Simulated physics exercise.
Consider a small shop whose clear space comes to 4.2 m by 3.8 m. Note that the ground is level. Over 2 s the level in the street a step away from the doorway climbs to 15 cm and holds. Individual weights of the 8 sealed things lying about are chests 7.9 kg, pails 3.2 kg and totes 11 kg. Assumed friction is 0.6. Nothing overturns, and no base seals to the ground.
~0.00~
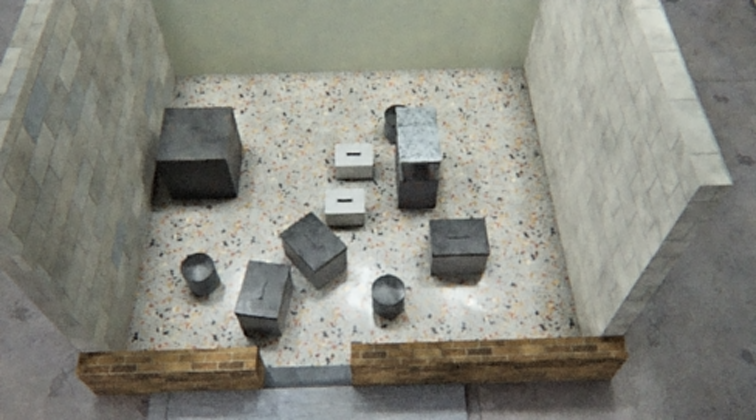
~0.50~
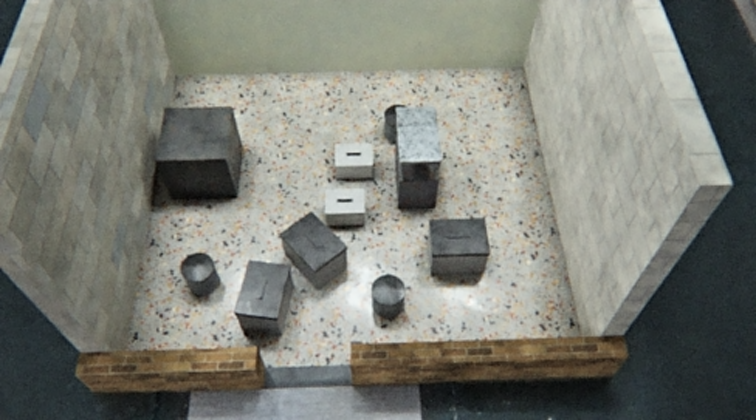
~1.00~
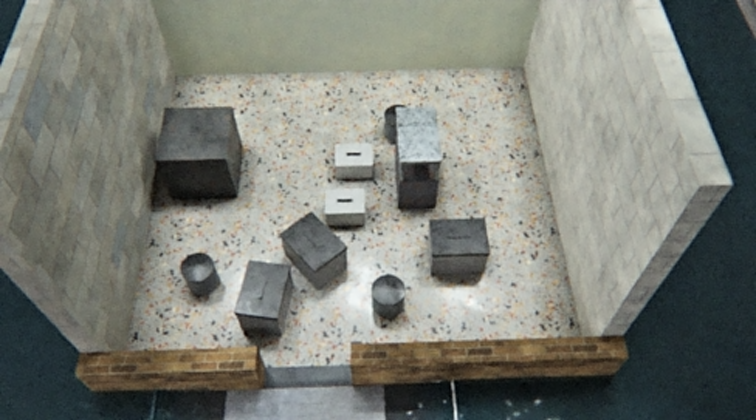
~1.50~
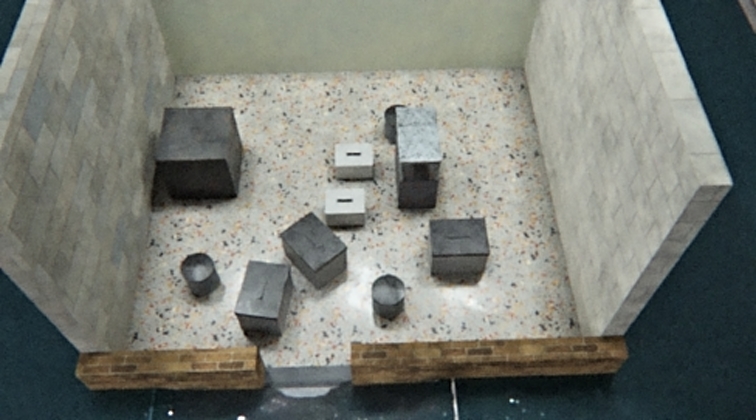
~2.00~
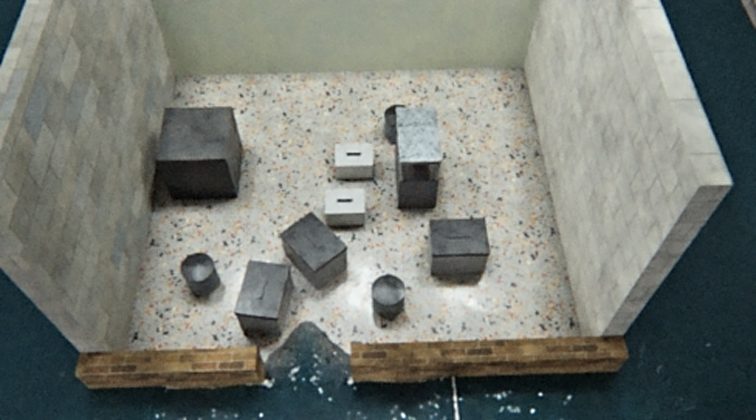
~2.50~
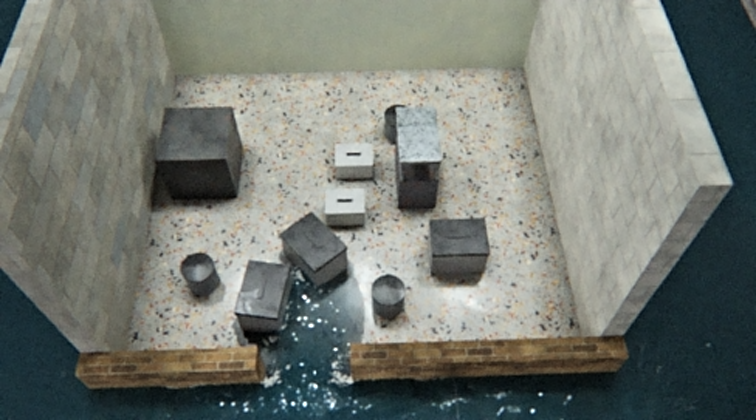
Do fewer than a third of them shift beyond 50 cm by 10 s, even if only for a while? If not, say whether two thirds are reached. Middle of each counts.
Yes.
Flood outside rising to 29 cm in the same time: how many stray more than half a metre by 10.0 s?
In that case the number is 8.
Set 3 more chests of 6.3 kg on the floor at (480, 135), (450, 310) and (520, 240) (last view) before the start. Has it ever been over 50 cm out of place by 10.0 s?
Respectively, lower, lower and lower.
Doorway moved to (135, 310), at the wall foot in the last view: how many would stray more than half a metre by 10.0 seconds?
Result: 5 of them.
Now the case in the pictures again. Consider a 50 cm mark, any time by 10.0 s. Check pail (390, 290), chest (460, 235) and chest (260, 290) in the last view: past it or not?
In that order: Below the mark, below the mark, above the mark.
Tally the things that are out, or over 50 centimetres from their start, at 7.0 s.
By my tally, 2.
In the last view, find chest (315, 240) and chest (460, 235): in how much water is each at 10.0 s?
Depth approx. 7 cm / 3 cm.
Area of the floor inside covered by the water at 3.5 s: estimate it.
Some 4.0 m2.
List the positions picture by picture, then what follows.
In the first picture, a chest at (262, 288) rests on the ground; a chest at (313, 240), on the bottom; water covers 0.0 m2; 0 of 8 have shifted.
In the second picture, a chest at (262, 288), on the bottom; a chest at (313, 240) rests on the ground; water covers 0.0 m2; 0 of 8 have shifted.
In the third picture, a chest at (262, 288) rests on the ground; a chest at (313, 240) rests on the ground; 0.0 m2 under water; 0 of 8 have shifted.
In the fourth picture, a chest at (262, 288) rests on the ground; a chest at (313, 240), on the bottom; water covers 0.0 m2; 0 of 8 have shifted.
In the fifth picture, a chest at (262, 288) rests on the ground; a chest at (313, 240), on the bottom; 0.2 m2 under water; 0 of 8 have shifted.
In the sixth picture, a chest at (262, 288) rests on the ground; a chest at (313, 240), on the bottom; water covers 0.7 m2; 0 of 8 have shifted.
After 3.5 s 0 of 8 are over 50 cm from their spots; 1 afloat.
After 4.5 s 1 of 8 are over 50 cm from their spots; 1 afloat.
After 7.0 s 2 of 8 are over 50 cm from their spots; 0 afloat.
After 10.0 s 2 of 8 are over 50 cm from their spots, and 2 have been at some point; 2 afloat.
